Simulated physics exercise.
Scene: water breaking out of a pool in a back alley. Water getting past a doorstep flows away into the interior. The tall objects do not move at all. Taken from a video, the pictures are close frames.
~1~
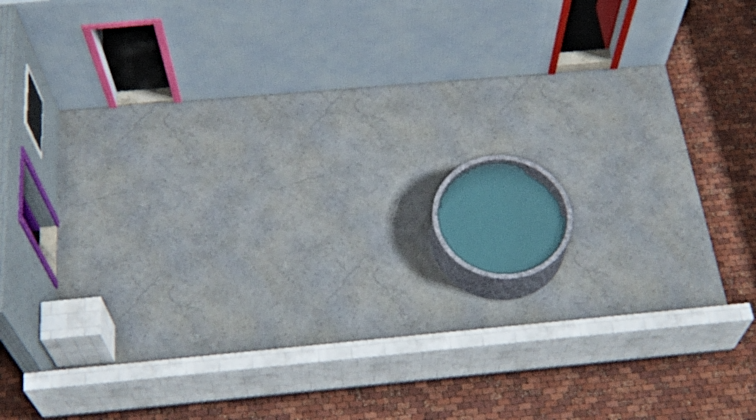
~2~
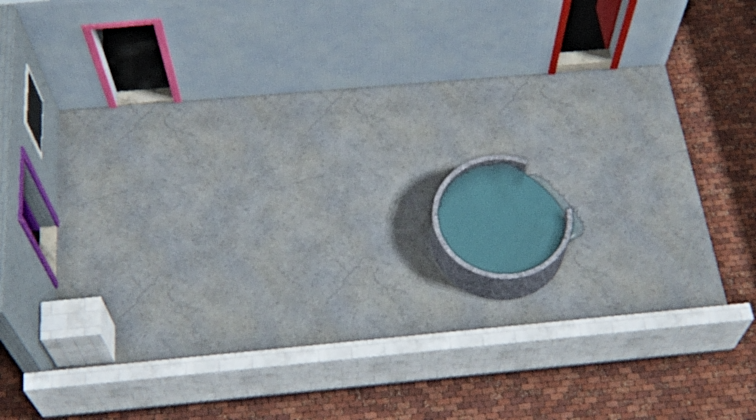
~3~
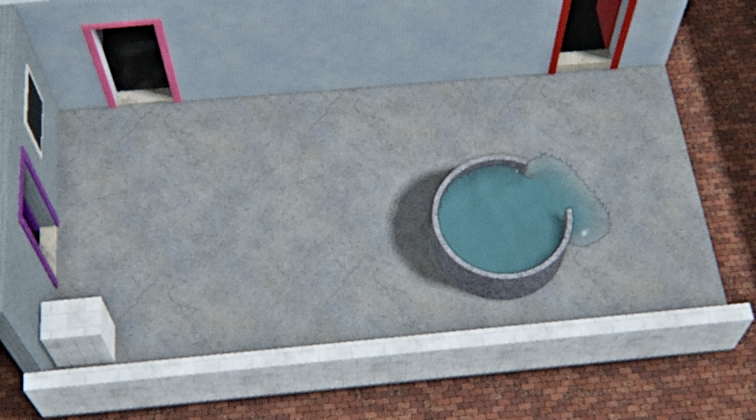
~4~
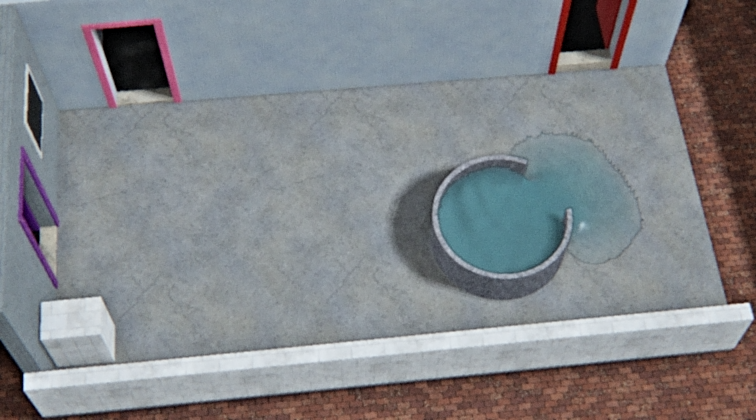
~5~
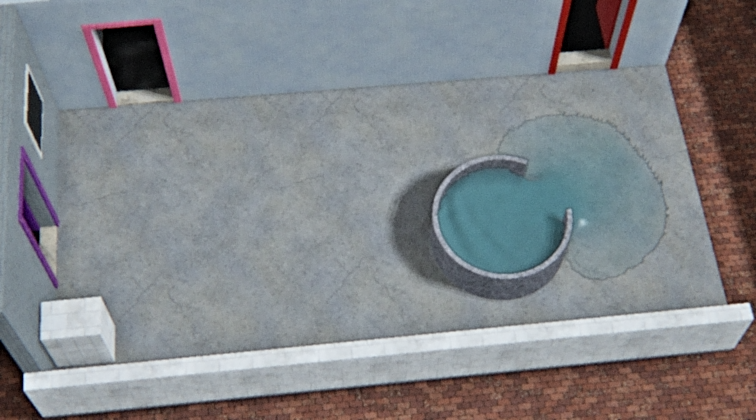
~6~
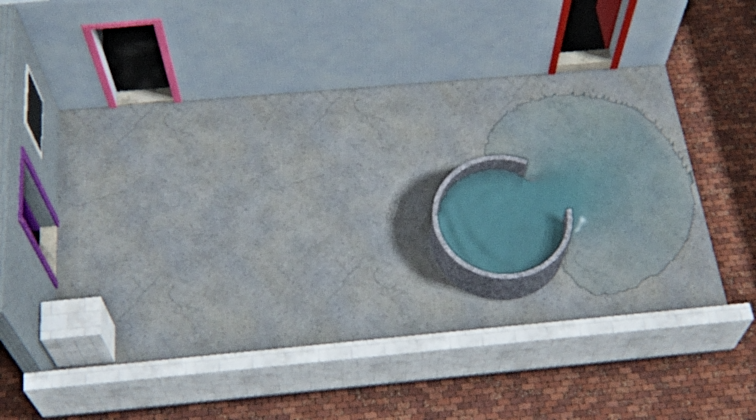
A round pool in a gray walled alley sat still, then its right side opened up and water poured out through the gap, spreading across the pavement in a wide, thin, rounded puddle.
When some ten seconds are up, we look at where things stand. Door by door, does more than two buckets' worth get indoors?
The red door is not swamped; the pink door is not swamped; the purple door is not swamped.
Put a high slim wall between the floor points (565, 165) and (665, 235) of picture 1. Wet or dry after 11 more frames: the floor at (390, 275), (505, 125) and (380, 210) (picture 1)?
Taking them in order, I'd say parched, soaked and parched.
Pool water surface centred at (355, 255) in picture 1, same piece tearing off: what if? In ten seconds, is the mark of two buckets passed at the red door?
Result for red: It doesn't reach it.
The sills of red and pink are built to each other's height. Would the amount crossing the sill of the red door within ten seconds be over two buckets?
I'd say red gets swamped there.
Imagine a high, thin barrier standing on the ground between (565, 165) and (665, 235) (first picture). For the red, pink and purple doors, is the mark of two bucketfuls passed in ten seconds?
Red door: Stays within the limit; pink door: Stays within the limit; purple door: Stays within the limit.
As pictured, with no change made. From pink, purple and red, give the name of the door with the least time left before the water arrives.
It would be the red door.
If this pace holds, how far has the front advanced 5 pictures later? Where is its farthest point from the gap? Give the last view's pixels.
I'd say near (645, 73).
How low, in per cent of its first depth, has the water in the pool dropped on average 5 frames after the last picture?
It works out to roughly 60 %.
A moment on, water covers 20 % of the floor; the red door wet at the sill, nothing in, the pink door not reached, the purple door not reached.
Next, water covers 20 % of the floor; the red door wet at the sill, nothing in, the pink door not reached, the purple door not reached.
Then, water covers 20 % of the floor; the red door wet at the sill, nothing in, the pink door not reached, the purple door not reached.
Later, water covers 20 % of the floor; the red door wet at the sill, nothing in, the pink door not reached, the purple door not reached.
In the end, water covers 15 % of the floor; the red door wet at the sill, nothing in, the pink door not reached, the purple door not reached.
